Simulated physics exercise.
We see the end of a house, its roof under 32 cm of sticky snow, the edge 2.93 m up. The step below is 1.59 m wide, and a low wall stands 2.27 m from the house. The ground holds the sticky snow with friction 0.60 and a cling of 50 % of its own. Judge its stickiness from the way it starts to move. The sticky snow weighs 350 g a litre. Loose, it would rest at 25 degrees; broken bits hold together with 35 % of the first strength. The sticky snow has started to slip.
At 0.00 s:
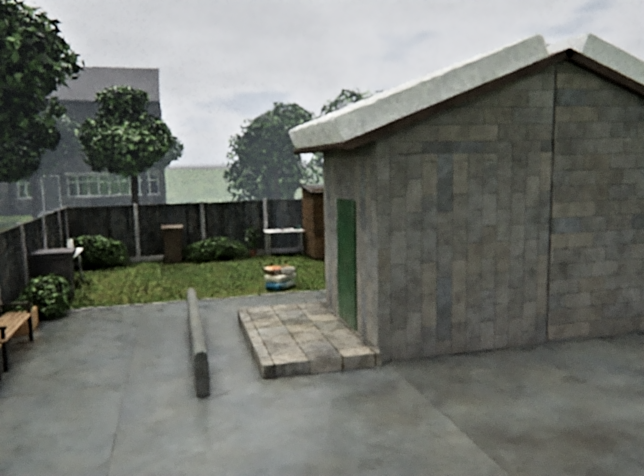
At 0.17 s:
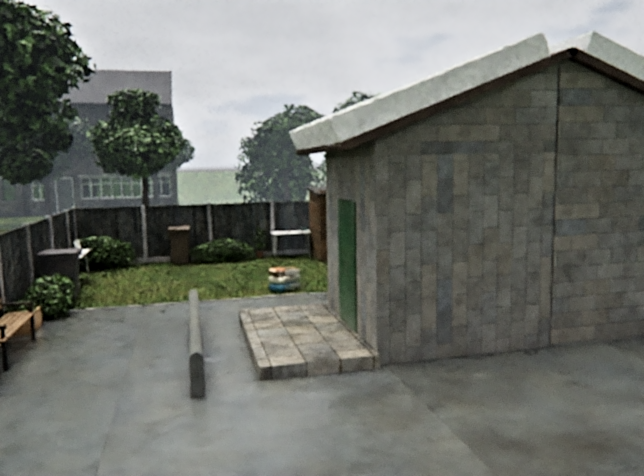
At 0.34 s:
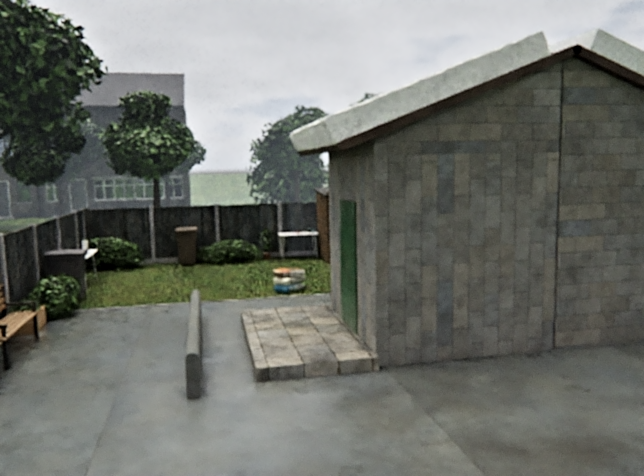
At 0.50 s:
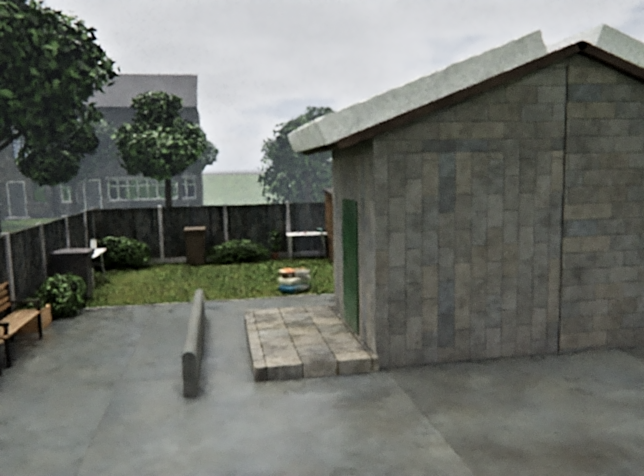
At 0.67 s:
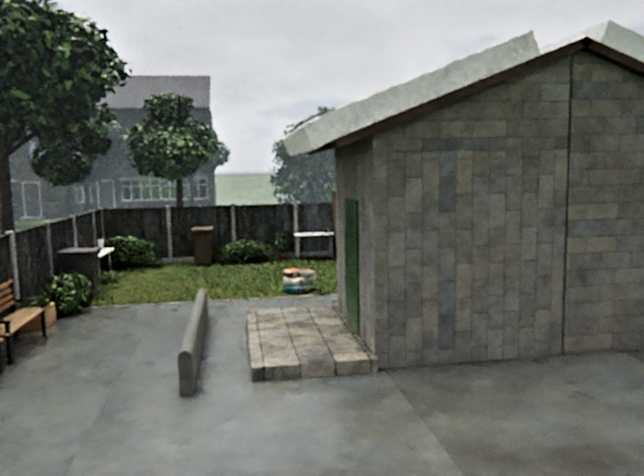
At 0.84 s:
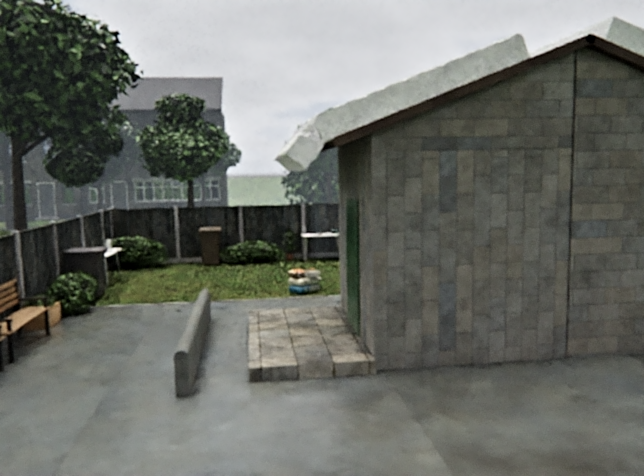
To begin with, a thick white slab of snow lies along the sloping roof of a grey block building, above a green door and a low step. The slab slides slowly down the slope to the left, then moves farther past the eaves, where its overhanging end cracks and bends downward.
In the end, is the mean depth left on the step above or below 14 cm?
Expect below 14 cm.
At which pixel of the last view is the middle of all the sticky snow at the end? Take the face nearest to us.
Near (180, 365).
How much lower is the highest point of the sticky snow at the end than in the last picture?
Roughly 3.4 m.
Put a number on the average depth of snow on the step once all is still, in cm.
Some 10 cm.
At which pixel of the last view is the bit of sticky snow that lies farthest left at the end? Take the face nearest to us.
Around (6, 397).
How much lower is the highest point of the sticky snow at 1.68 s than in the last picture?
About 0.6 m.
By 1.23 s, 86 % of the snow is still up on the roof and 14 % is falling or down.
By 1.68 s, 56 % of the snow is still up on the roof and 44 % is falling or down.
By 2.14 s, 11 % of the snow is still up on the roof and 89 % is falling or down.
By 2.60 s, none of the snow is still up on the roof and all is falling or down.
By 3.60 s, at the end, none of the snow is still up on the roof and the snow on the step is 10 cm deep on average.
